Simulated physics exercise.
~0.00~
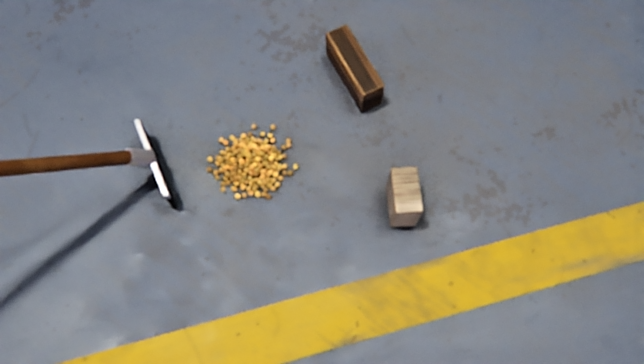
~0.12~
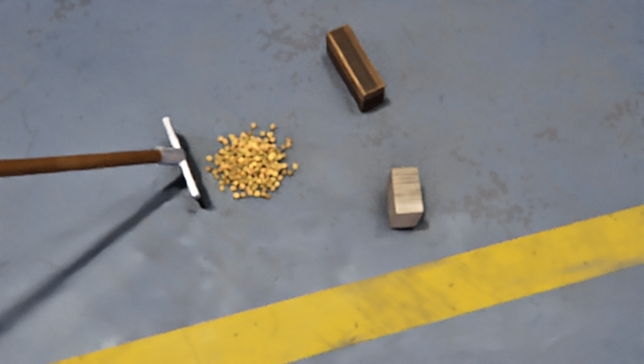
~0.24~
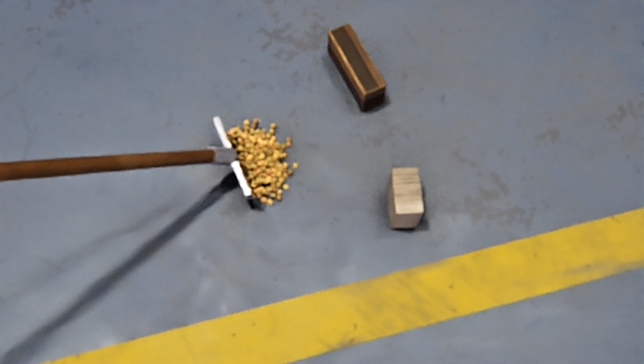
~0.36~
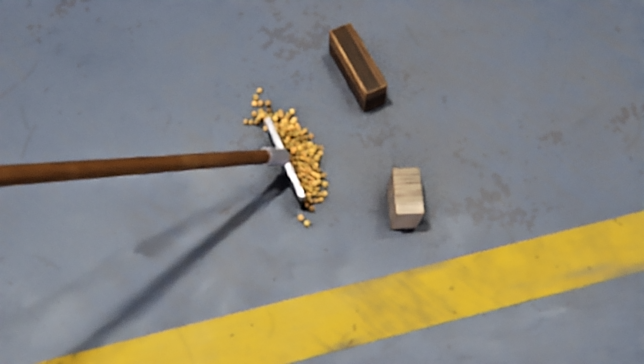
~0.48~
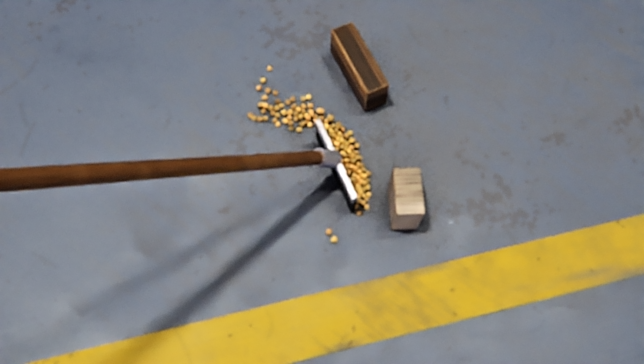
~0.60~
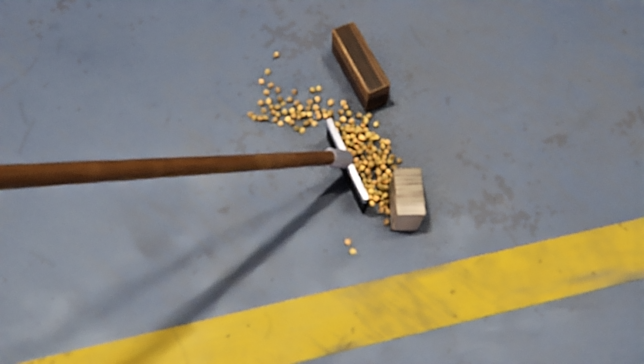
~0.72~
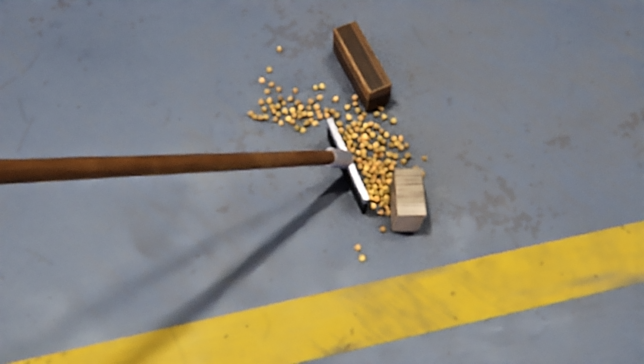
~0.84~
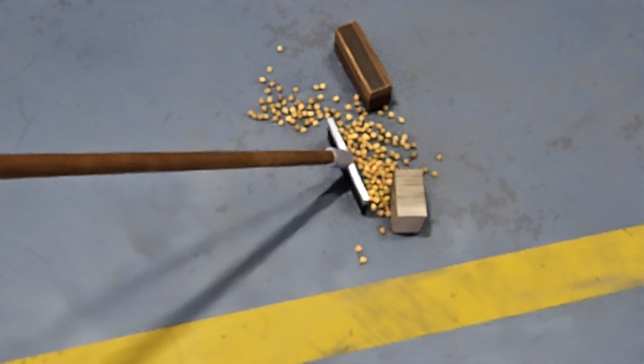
The video shows a squeegee with a wooden handle pushing a pile of dried chickpeas rightward across a grey floor toward two separated wooden blocks. The chickpeas spread around the blade, which stops just short of the blocks, leaving most before them while some enter the gap.
